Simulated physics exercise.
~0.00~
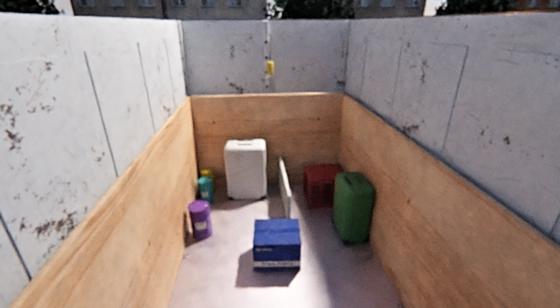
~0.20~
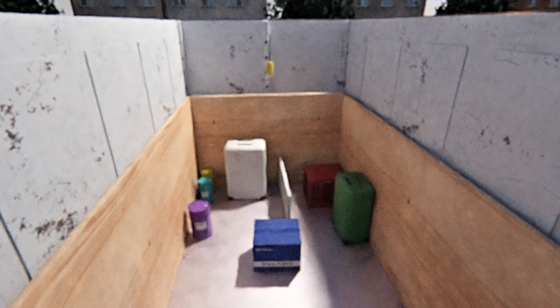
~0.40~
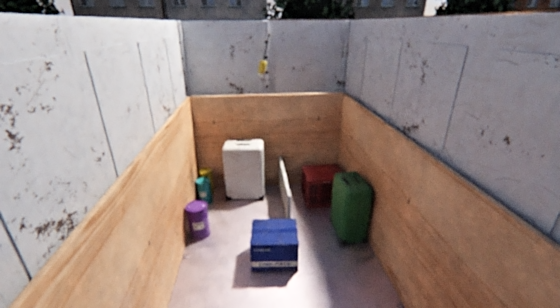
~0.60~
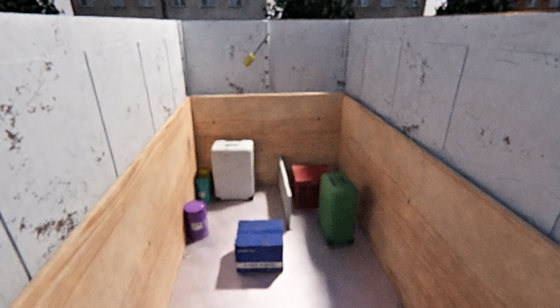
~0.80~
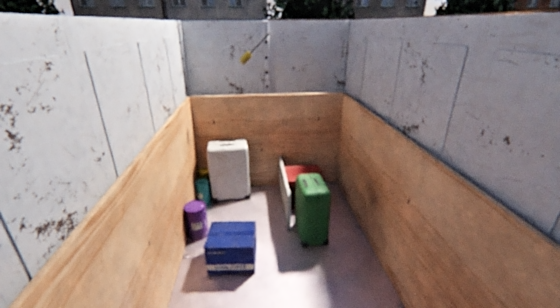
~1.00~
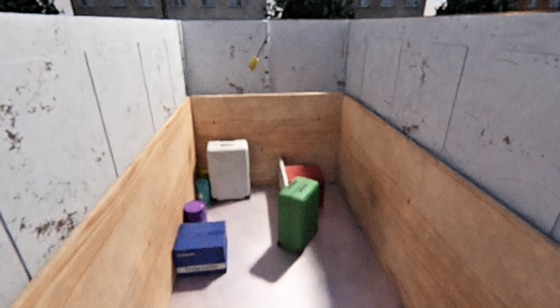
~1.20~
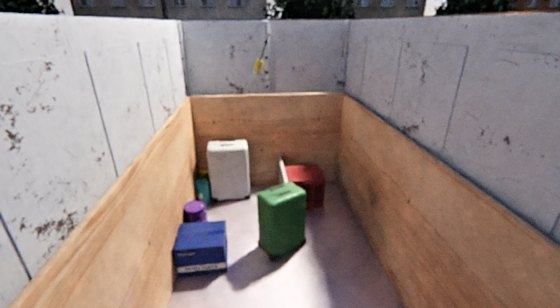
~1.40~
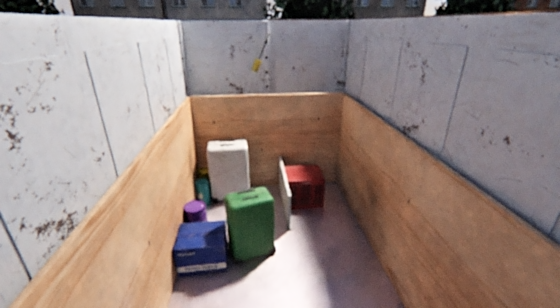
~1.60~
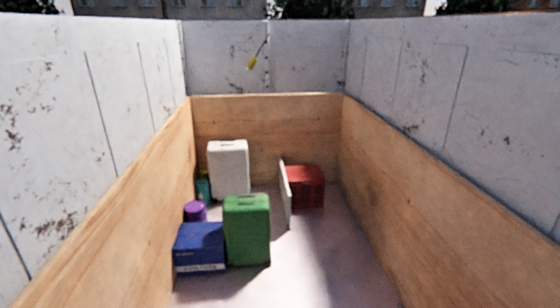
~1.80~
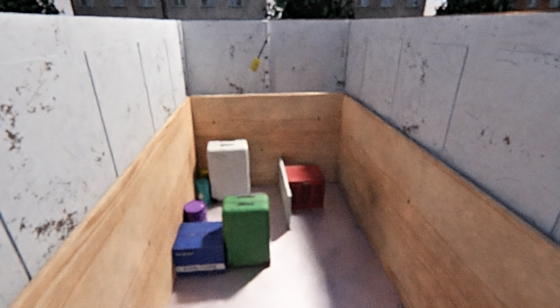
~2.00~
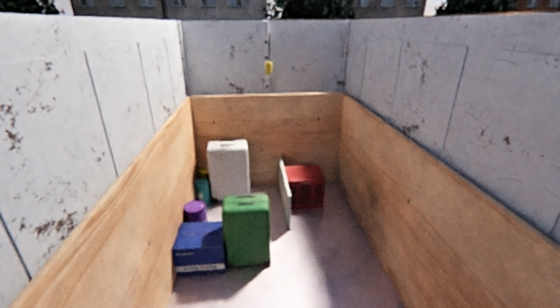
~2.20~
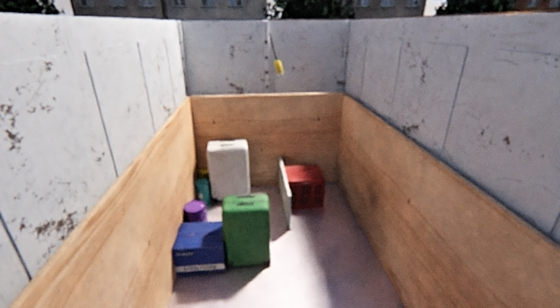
To begin with, a blue box, a white case, a red chest, a green case and a few small canisters stand around a low board in a wood-lined load bay, with a yellow lamp hanging at the far wall. The lamp swings left, and the blue box slides left while the white case and red chest shift slightly. The green case also slides left, staying upright as it passes in front of the board. The box stops by the left wall near the purple canister. The green case comes to rest beside it, and everything stays still while the lamp sways.
